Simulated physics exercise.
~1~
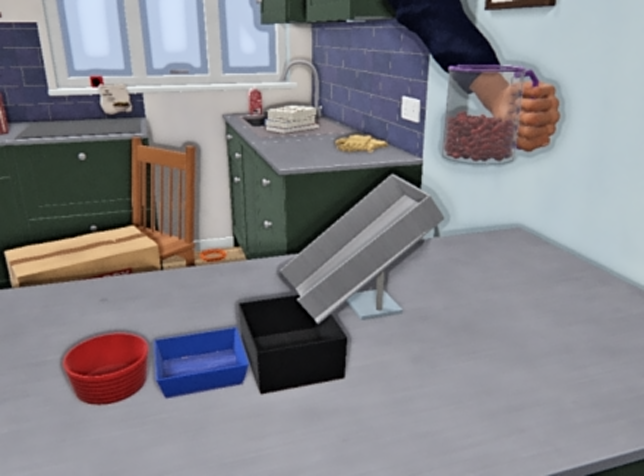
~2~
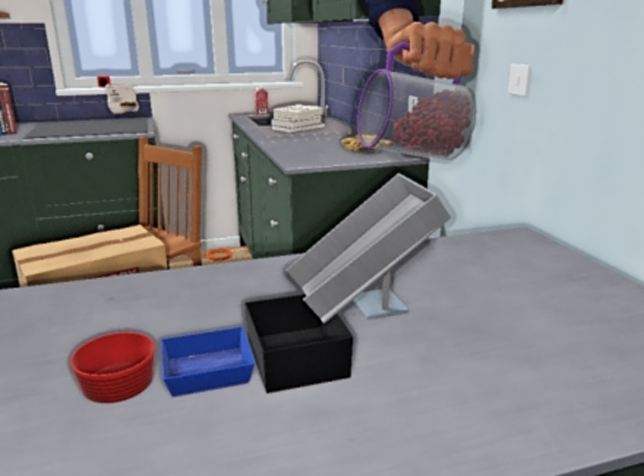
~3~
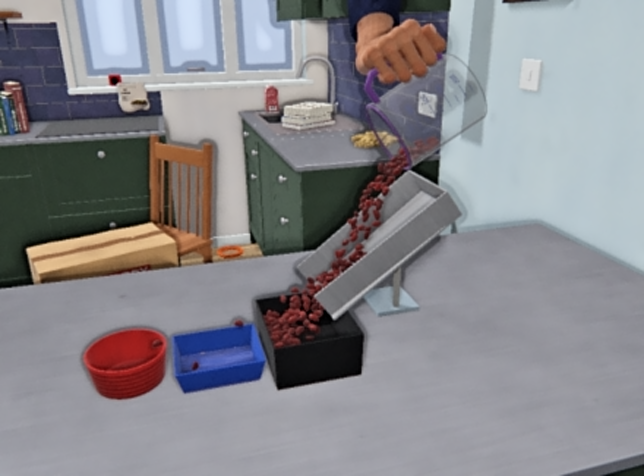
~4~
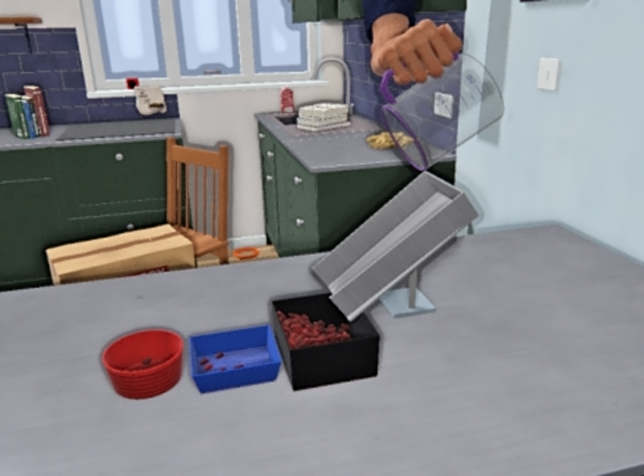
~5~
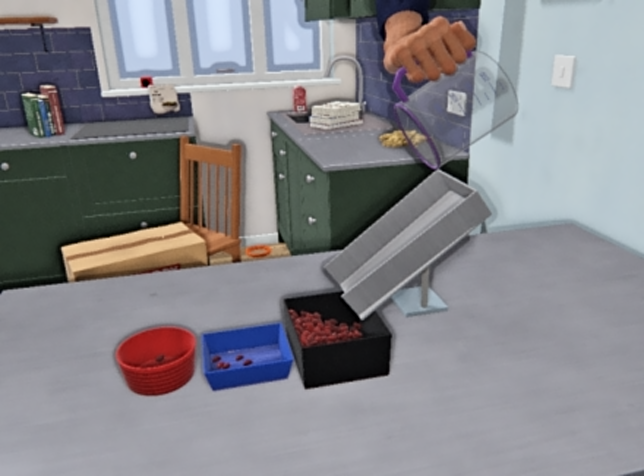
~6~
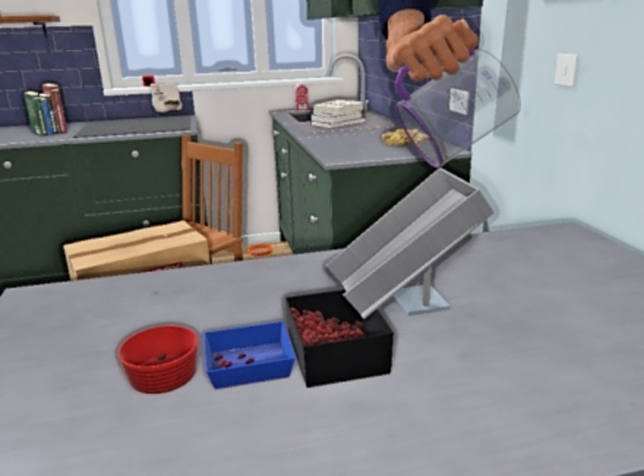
At first, a hand holds a clear jug of dark red beans upright above a grey counter, to the right of a fixed sloping chute with a black tin, a blue tin and a red dish lined up below it. The hand moves the jug left over the chute and tips it onto its side. As it tilts further, the beans pour out, slide down the slope and tumble into the black tin. The jug empties and stays tipped in the hand. Finally, nearly all the beans lie still in the black tin, with a few in the blue tin and red dish.
